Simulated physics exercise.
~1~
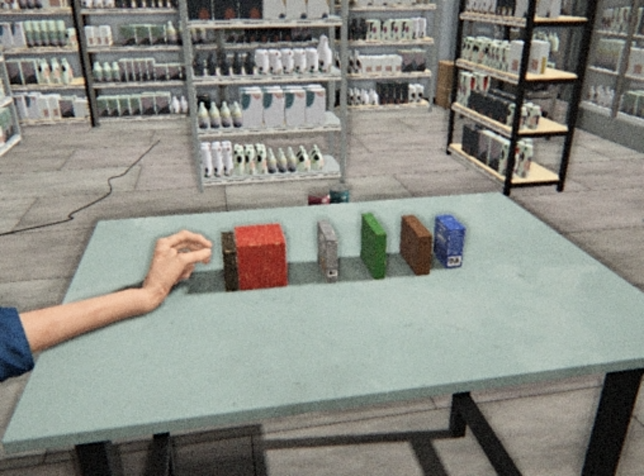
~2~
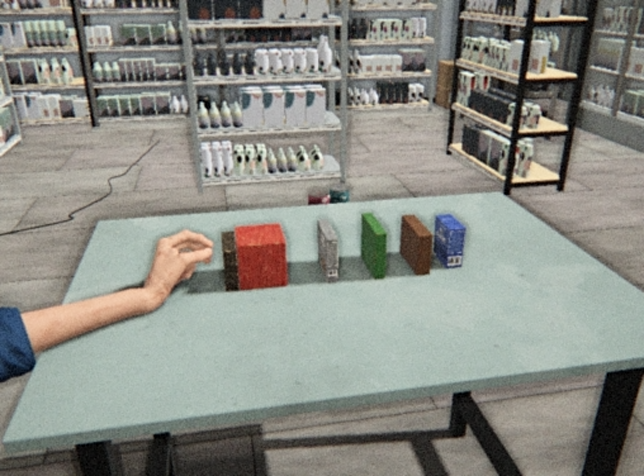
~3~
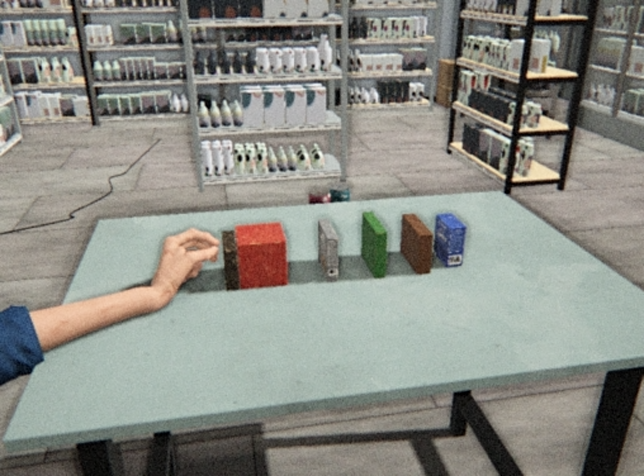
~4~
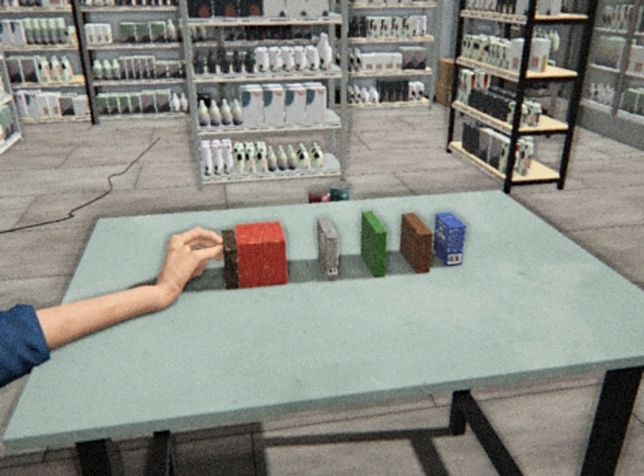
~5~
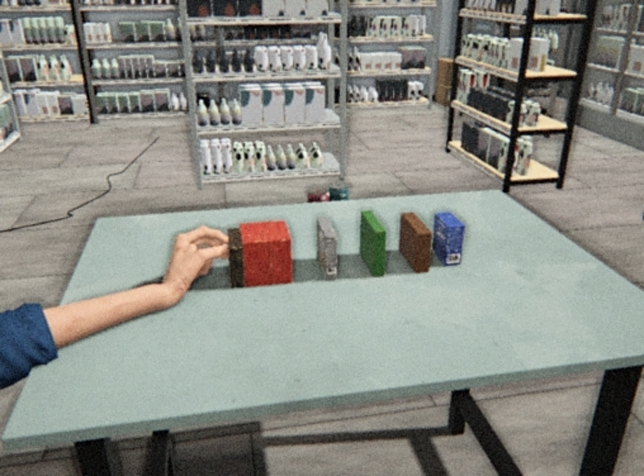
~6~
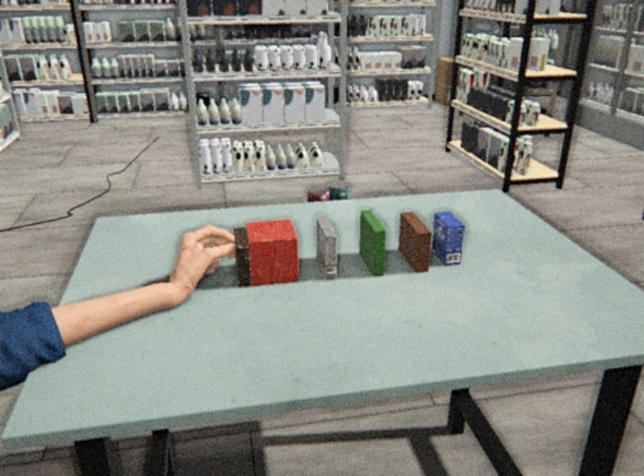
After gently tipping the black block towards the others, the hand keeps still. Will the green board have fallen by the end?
Holds.
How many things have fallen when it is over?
That makes 0 altogether.
Then, 0.10 s after the last picture, red block slid a little.
Then, 0.80 s after the last picture, green board resting near (372, 243).
Then, 2.70 s after the last picture, green board resting near (372, 242).
At rest, all 4 in place. Seen from the same camera at the end, green board near (372, 243).
